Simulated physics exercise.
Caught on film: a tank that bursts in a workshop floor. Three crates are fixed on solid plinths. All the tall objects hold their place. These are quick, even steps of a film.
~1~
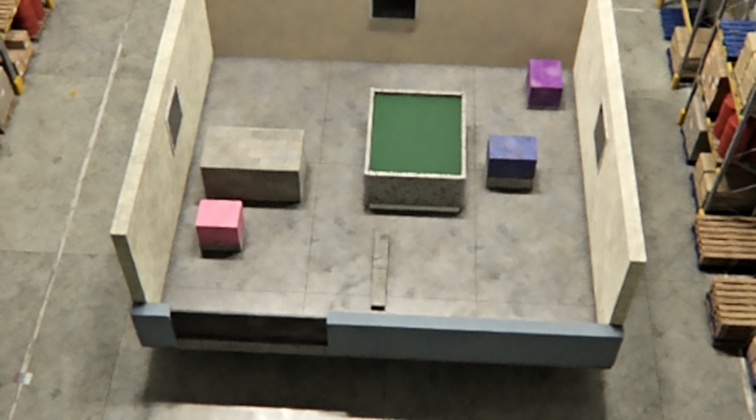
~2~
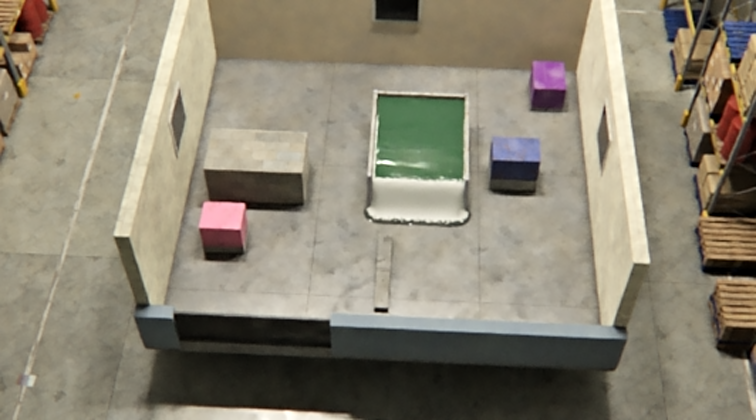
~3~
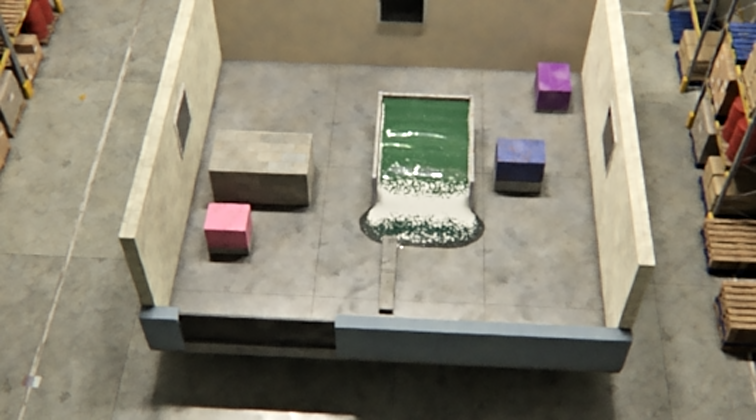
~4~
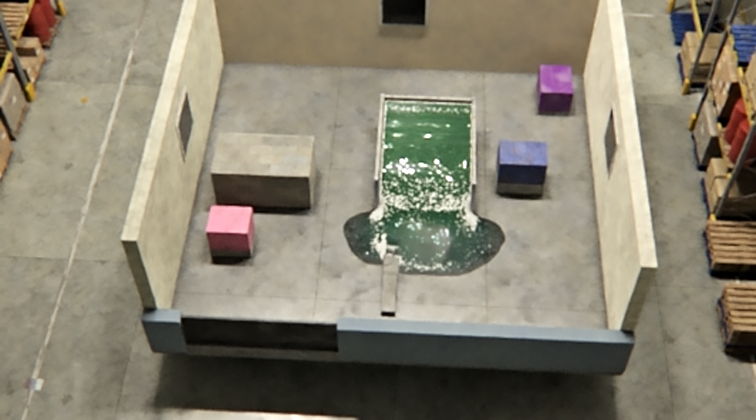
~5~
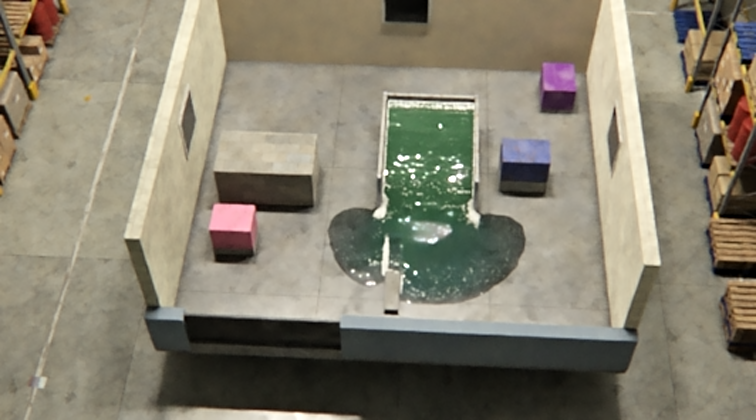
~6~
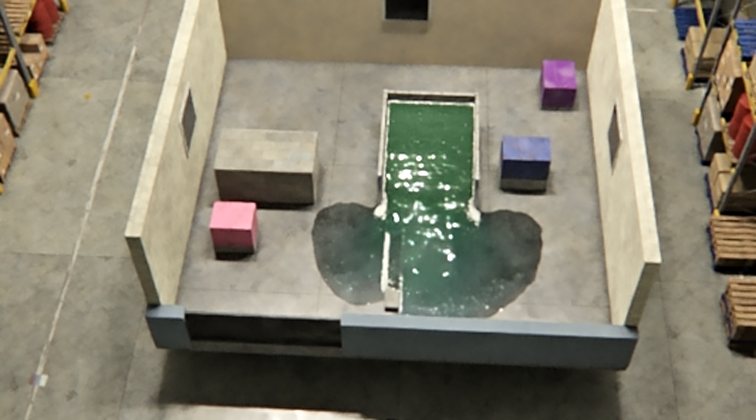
Green water bursts from the front of an open tank and spreads across the grey floor.
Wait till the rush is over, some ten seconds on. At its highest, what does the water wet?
In the end: The blue crate stays dry; the pink crate gets wet; the purple crate gets wet.
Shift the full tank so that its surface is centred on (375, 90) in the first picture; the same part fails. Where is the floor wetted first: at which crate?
First comes the crate marked pink.
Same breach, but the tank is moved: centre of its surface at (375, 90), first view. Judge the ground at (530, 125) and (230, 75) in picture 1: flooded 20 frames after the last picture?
One after the other: Free of water, dry.
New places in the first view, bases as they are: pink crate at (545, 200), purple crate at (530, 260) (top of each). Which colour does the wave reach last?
Last comes the blue-painted one.
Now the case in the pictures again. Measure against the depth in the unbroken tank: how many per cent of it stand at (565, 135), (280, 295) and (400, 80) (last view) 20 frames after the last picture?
In turn 0, 12 and 0 in a hundred.
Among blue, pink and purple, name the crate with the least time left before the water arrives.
First comes the one in pink.
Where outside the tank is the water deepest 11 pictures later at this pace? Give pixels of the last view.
Around (603, 347).
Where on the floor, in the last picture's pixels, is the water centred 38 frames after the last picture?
I would point to (417, 223).
A moment on, water covers 30 % of the floor; the blue crate not reached, the pink crate not reached, the purple crate not reached.
Next, water covers 35 % of the floor; the blue crate not reached, the pink crate water round its plinth, the purple crate not reached.
Then, water covers 50 % of the floor; the blue crate water round its plinth, the pink crate water round its plinth, the purple crate not reached.
Later, water covers 80 % of the floor; the blue crate water round its plinth, the pink crate water round its plinth, the purple crate water round its plinth.
In the end, water covers 100 % of the floor; the blue crate stayed above the water, the pink crate was topped, the purple crate was topped.
